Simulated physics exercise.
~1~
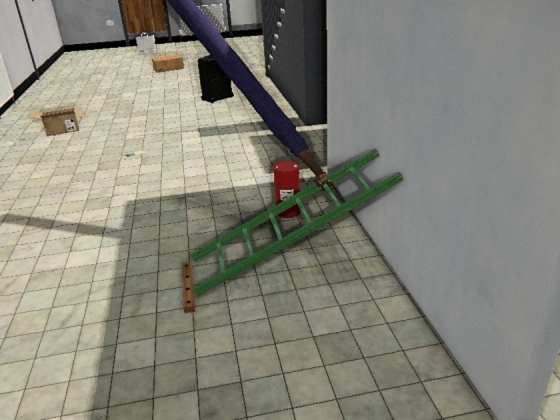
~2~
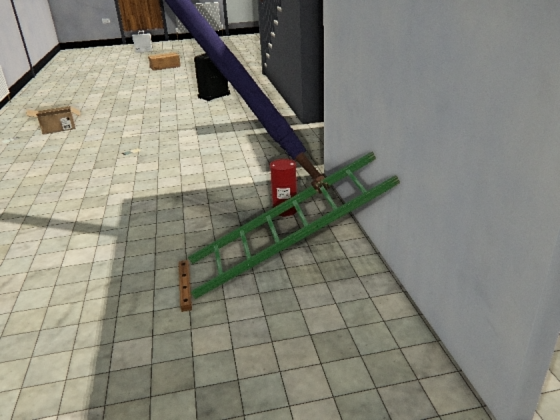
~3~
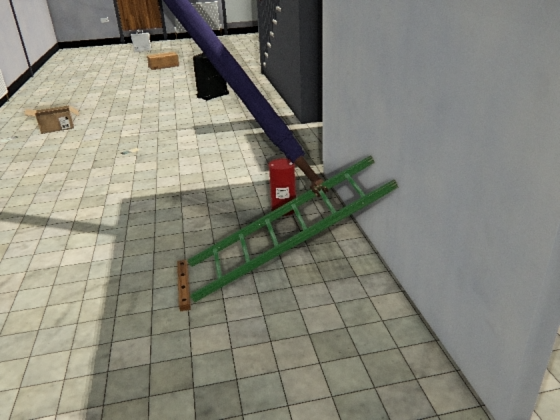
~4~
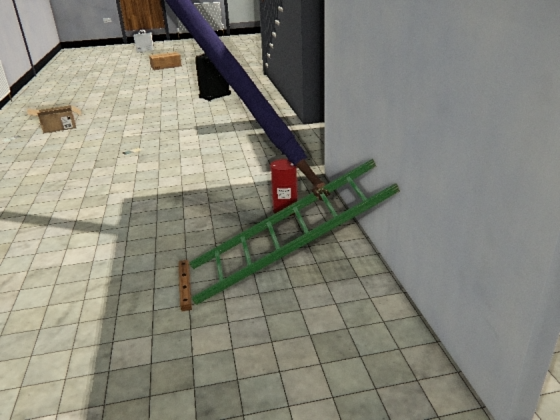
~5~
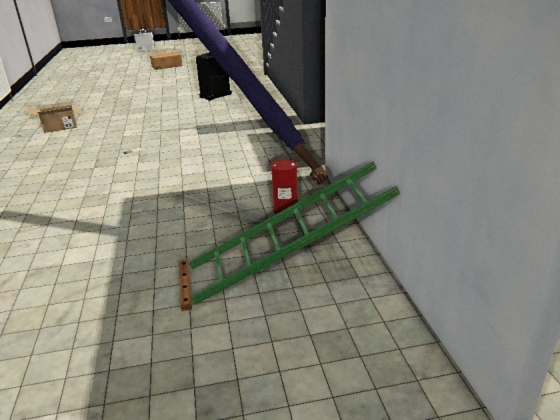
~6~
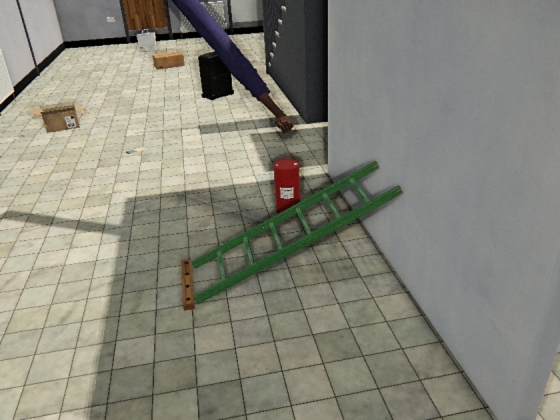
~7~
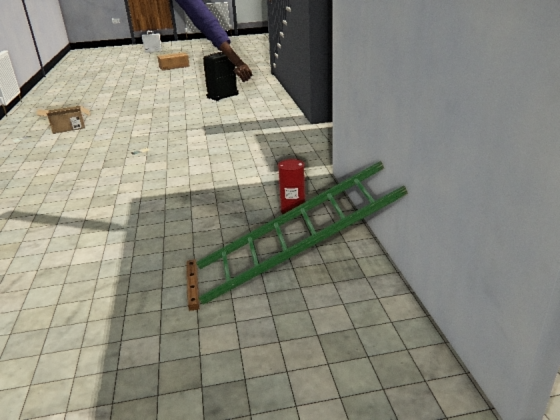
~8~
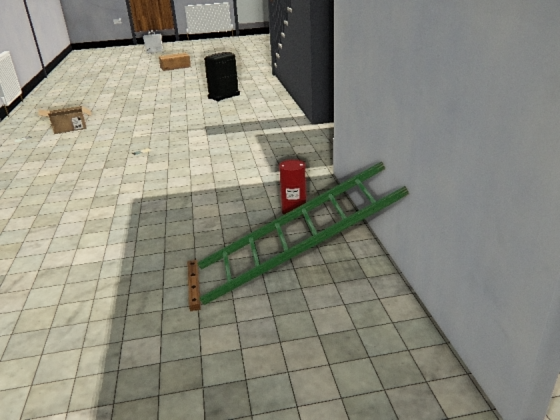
In a room with a pale tiled floor, seen from above at a slant by a slightly swaying camera, a green ladder leans at a low angle against a grey wall on the right. Its foot sits by a reddish-brown batten, and a red canister stands just behind it, with boxes and a dark bin farther back. A purple-sleeved arm reaches down from the top, its hand at the ladder's upper part. The hand lets go and draws back up and out of view. The ladder stays up, resting against the wall, with the batten and canister still in place.
